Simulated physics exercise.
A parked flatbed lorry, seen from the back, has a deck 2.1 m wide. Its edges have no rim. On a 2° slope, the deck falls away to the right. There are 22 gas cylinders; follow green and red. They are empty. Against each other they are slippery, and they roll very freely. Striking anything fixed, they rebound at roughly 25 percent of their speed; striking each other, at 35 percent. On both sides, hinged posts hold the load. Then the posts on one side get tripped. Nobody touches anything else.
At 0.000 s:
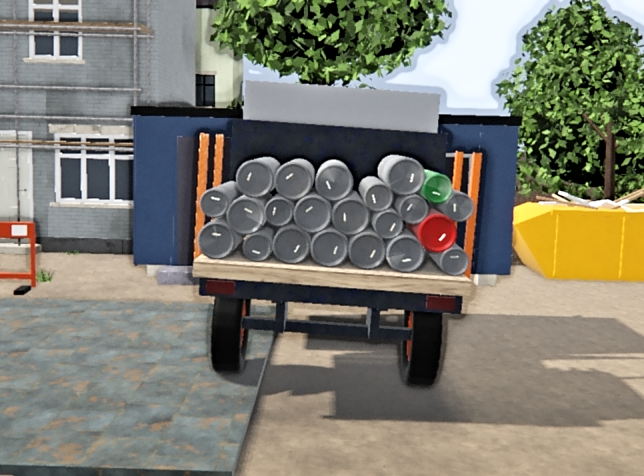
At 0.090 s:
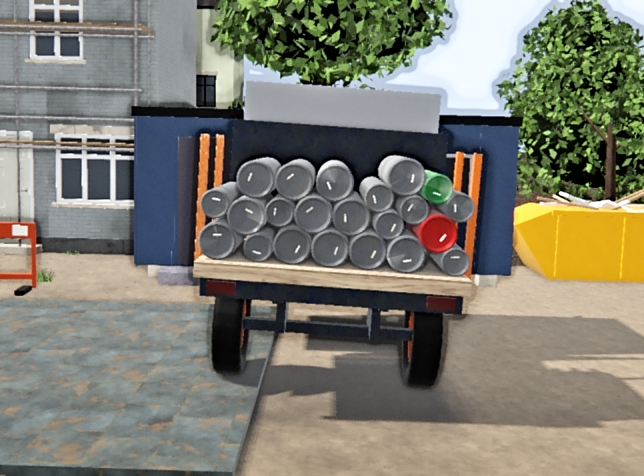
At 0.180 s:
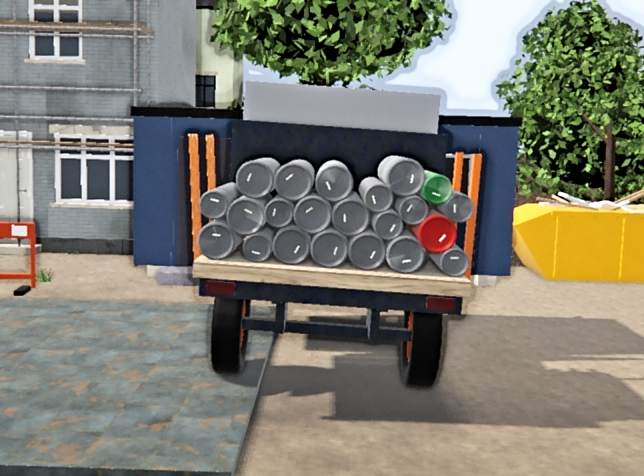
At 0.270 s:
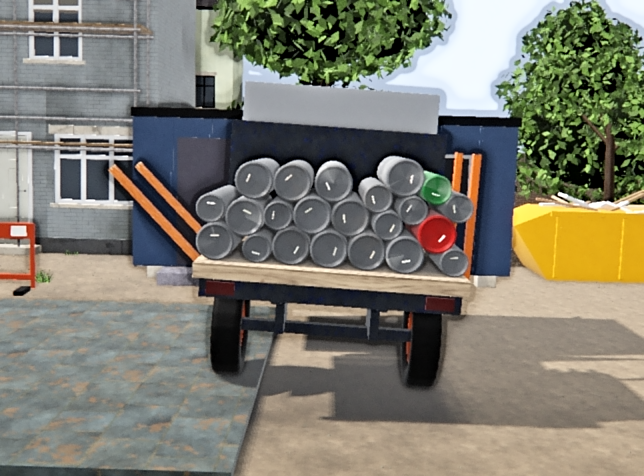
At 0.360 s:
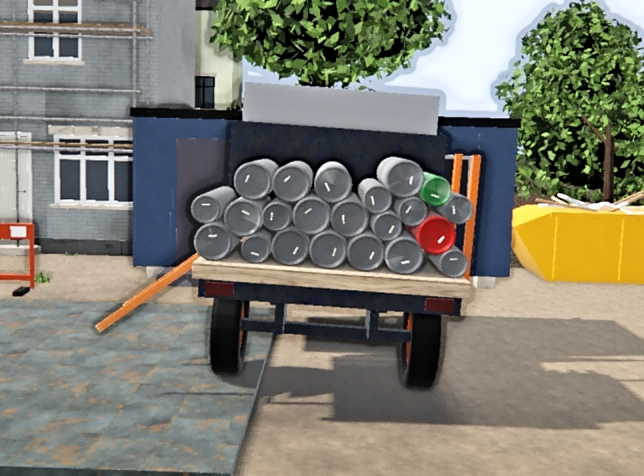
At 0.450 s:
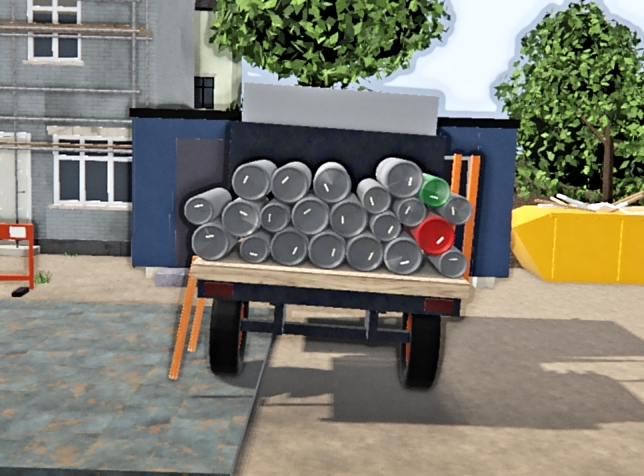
Orange posts on the left of a parked flatbed swinging outward and down as stacked grey, green and red cylinders shift slightly left.
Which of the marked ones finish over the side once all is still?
Green cylinder stays on. Red stays on.
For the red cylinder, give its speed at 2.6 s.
Close to 0.0 m/s at that moment.
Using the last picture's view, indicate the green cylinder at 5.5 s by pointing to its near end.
Position: About (429, 225).
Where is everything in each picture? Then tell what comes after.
In the first picture, green at (438, 189), red at (438, 234); both sides upright; the deck slopes 2° down to the right; 8 of the 22 make up the bottom layer.
In the second picture, green at (439, 189), red at (439, 234); sides still shut.
In the third picture, green at (438, 190), red at (438, 234); left posts out by 5°, tip at (194, 139).
In the fourth picture, green at (437, 190), red at (438, 235); left posts out by 45°, tip at (115, 171).
In the fifth picture, green at (437, 191), red at (437, 236); left posts out by 130°, tip at (102, 326).
In the sixth picture, green at (436, 193), red at (436, 236); left posts out by 170°, tip at (174, 373).
After 2.6 s, green is up on others, 35 cm from the right edge; red is on the deck, 40 cm from the right edge; 5 of 22 are off.
After 5.5 s, red is on the deck, 40 cm from the right edge; no change for green; 7 of 22 are off.
At the end (8.9 s), green is up on others, 35 cm from the right edge; red is on the deck, 40 cm from the right edge; 8 of 22 are off.
